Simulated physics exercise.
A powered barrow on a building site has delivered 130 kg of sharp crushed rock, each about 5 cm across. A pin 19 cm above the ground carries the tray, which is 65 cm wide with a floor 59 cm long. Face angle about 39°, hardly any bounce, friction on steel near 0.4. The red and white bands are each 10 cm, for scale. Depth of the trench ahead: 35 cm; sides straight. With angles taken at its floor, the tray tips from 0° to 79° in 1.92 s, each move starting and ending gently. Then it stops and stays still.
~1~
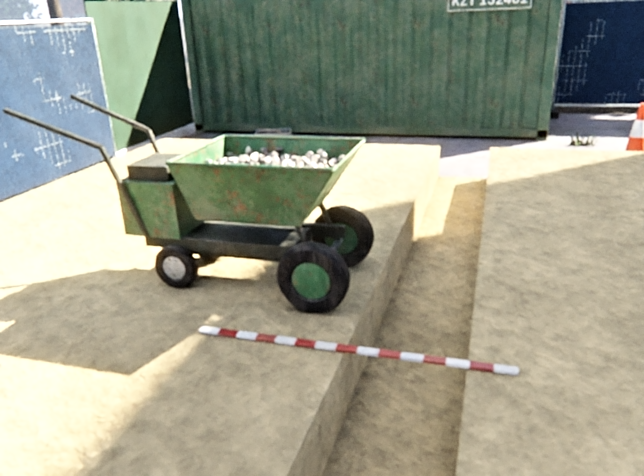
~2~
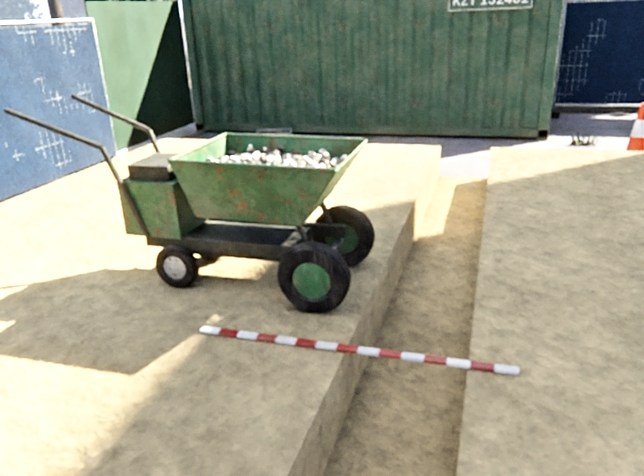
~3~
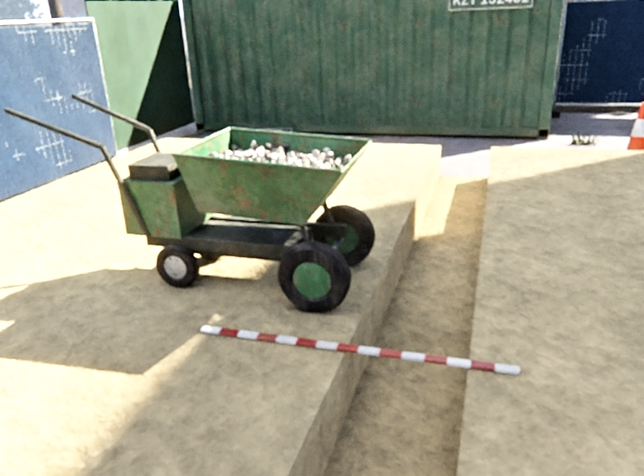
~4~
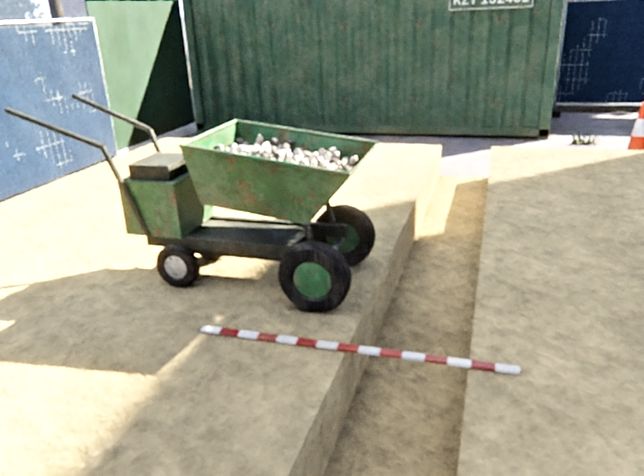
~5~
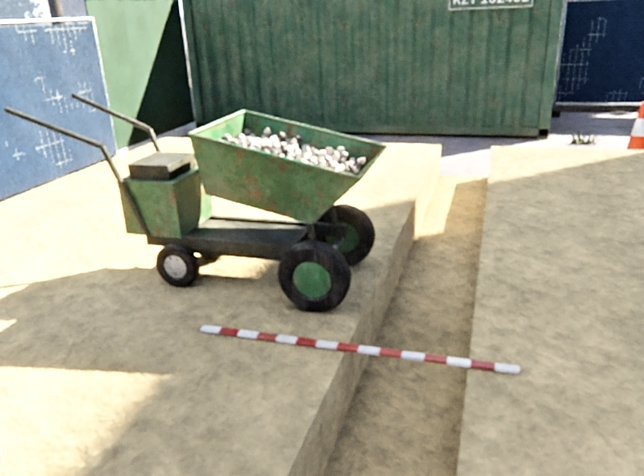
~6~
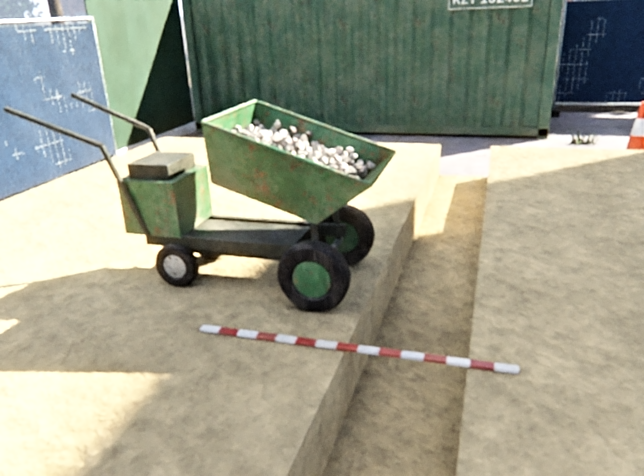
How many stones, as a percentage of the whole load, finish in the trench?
Roughly 75 per cent of the load ends up in the trench.
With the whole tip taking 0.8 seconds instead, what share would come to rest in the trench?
With that change, it comes to around 55 per cent.
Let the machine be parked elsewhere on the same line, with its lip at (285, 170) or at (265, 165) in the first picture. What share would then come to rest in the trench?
100 and 100 %.
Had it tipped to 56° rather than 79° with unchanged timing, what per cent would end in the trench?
Then about 5 per cent.
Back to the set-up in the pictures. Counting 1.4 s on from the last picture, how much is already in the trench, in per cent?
25 per cent, give or take.
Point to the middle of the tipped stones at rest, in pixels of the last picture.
Resting centre: About (455, 335).
Then, 0.8 s after the last picture the floor is at 67°, 100 % in the tray; the foremost stones are at (438, 233).
Then, 1.4 s after the last picture the floor is at 79°, 58 % in the tray, 23 % in the trench, 18 % past the trench; the foremost stones are at (543, 290).
Then, 1.8 s after the last picture the floor is at 79°, 30 % in the tray, 44 % in the trench, 26 % past the trench; the foremost stones are at (594, 293).
Then, 3.7 s after the last picture the floor is at 79°, 0 % in the tray, 75 % in the trench, 25 % past the trench; the foremost stones are at (604, 294).
